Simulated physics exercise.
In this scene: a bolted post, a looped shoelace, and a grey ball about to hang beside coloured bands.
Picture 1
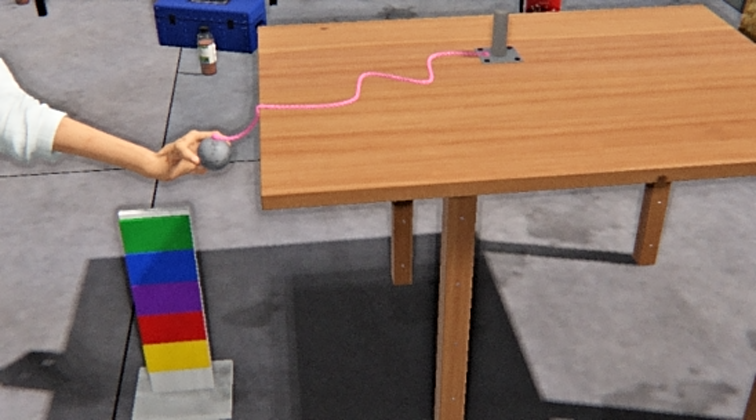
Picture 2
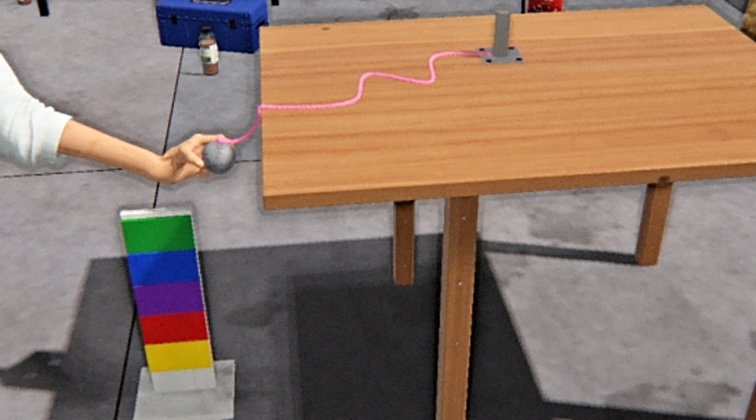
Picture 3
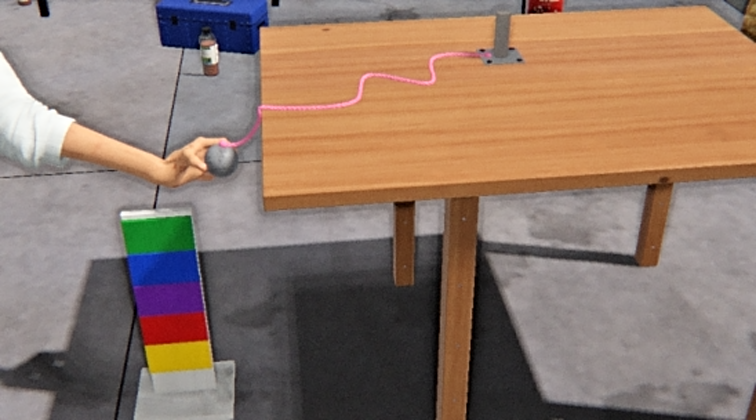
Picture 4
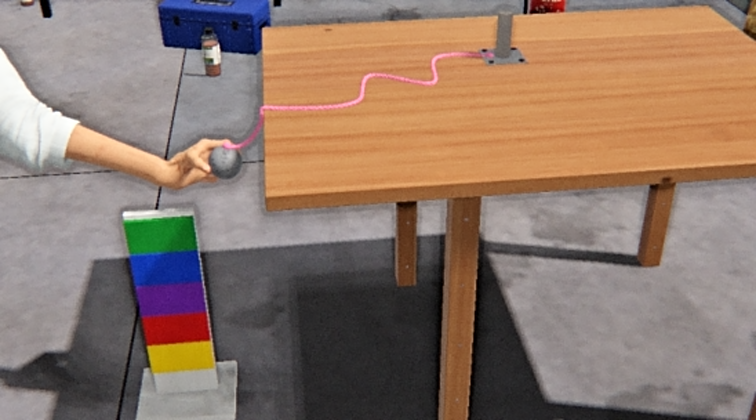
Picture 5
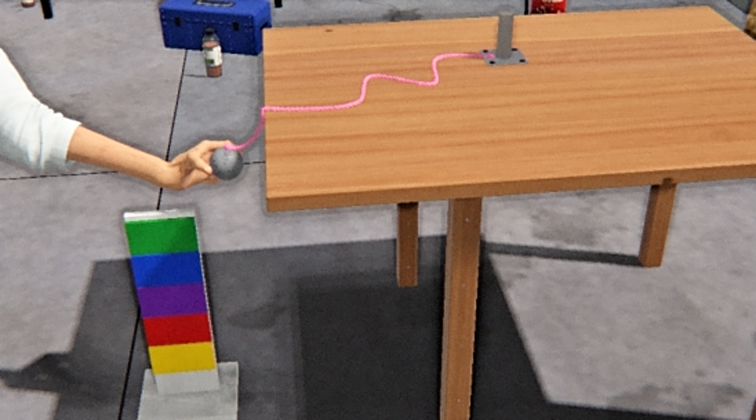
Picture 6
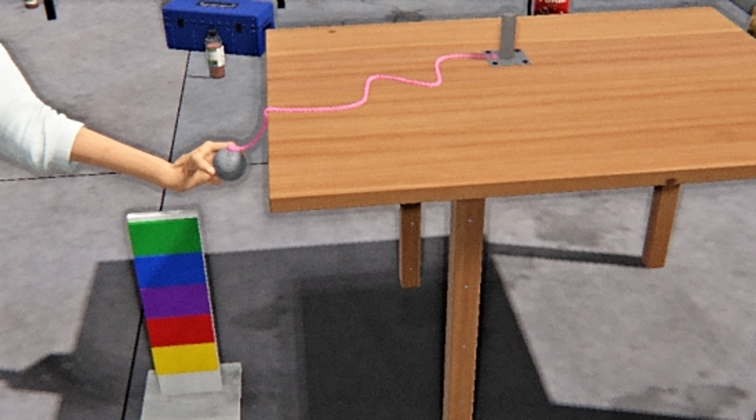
A hand holding a grey ball on a pink cord beside a wooden table, barely moving above a colour-banded upright board.
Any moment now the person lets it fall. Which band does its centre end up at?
Blue.
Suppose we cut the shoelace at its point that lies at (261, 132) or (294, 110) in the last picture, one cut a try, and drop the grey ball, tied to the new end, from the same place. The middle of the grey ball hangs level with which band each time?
First try: Green; second try: None, it hangs higher.
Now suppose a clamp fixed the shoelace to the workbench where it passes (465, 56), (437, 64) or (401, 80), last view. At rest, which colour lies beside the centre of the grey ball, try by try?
Blue; blue; green.
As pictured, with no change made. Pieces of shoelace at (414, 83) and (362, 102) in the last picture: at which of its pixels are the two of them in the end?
(364, 83) and (267, 108), approximately.
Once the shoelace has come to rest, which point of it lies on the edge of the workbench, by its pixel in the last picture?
You'll find it somewhere around (362, 102).
Soon after, ball near (246, 249); level with blue.
After that, ball near (298, 246); level with blue.
And then, ball near (271, 258); level with blue.
In the end, ball near (278, 256); level with blue. Its centre hangs level with the blue band.
